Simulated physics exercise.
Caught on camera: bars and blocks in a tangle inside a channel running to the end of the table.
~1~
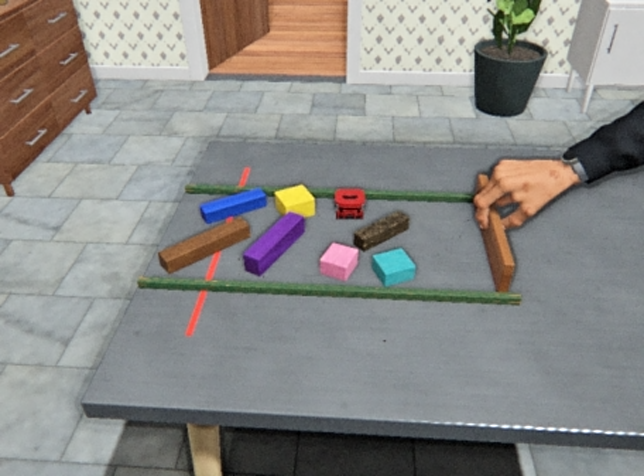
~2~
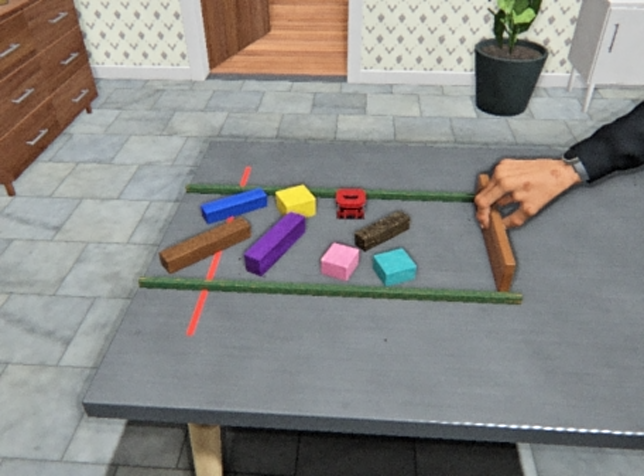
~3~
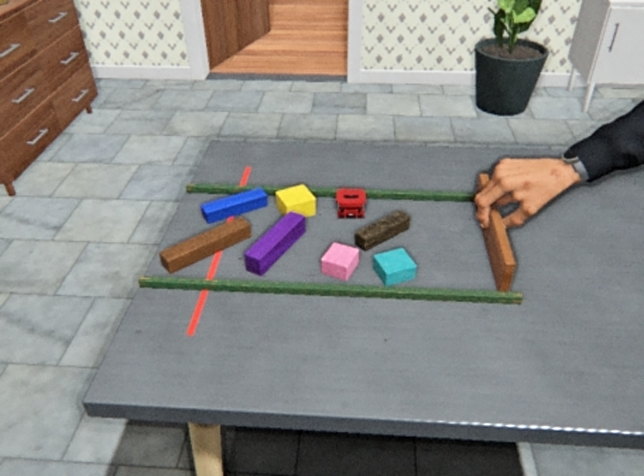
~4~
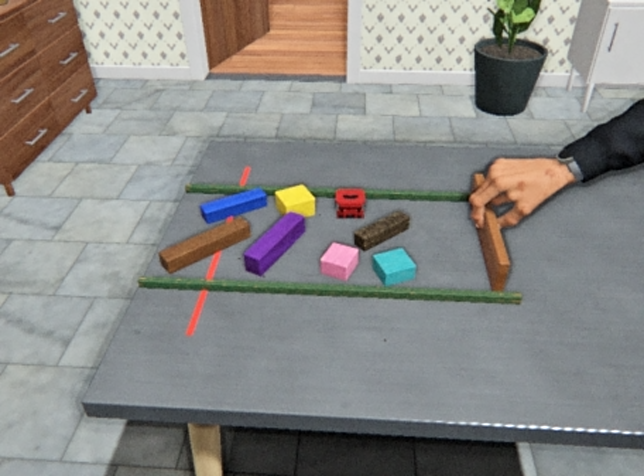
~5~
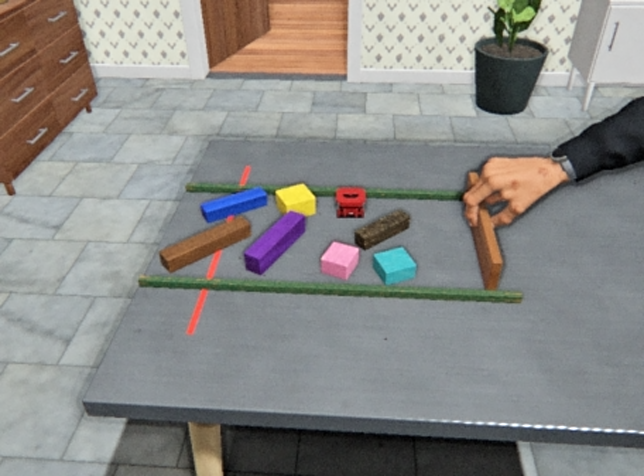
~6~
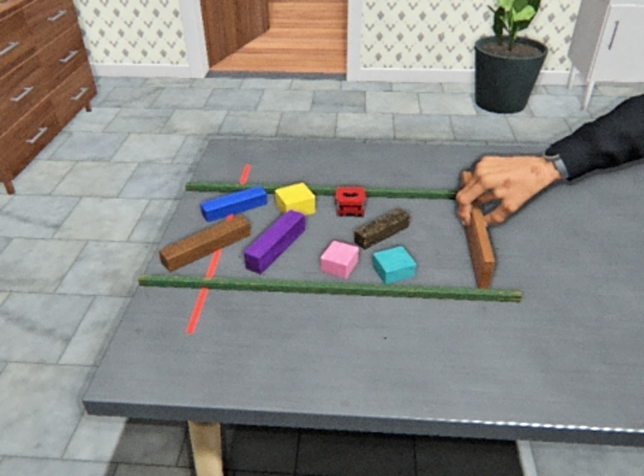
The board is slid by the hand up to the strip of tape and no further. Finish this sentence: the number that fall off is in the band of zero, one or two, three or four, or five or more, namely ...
Namely one or two.
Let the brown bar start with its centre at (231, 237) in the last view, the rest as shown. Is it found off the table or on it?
So the brown bar keeps its spot.
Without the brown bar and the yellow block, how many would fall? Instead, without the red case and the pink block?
Tally of falls: 0 for the first try, 0 for the second.
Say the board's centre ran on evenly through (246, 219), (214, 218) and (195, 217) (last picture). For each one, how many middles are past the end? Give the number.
First 0, then 2, finally 5.
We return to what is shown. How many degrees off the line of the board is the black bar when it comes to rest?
The angle is about 0 degrees.
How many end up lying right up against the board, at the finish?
It touches 3.
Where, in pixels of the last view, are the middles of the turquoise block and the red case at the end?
Positions - first (198, 255), then (220, 198).
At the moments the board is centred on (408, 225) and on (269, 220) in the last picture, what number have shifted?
That makes 2 at the first spot and 8 at the second.
A little later, none off yet; brown bar at rest near (207, 243); blue stick at rest near (234, 204); purple stick at rest near (276, 241).
Next, none off yet; brown bar at rest near (207, 243); blue stick at rest near (233, 204); purple stick shifted a little near (267, 238).
Later still, none off yet; brown bar shifted a little near (187, 235); blue stick shifted about its own width near (195, 204); purple stick shifted about its own width near (210, 234).
When it is over, the number that fall off is one or two; down, blue stick and brown bar.
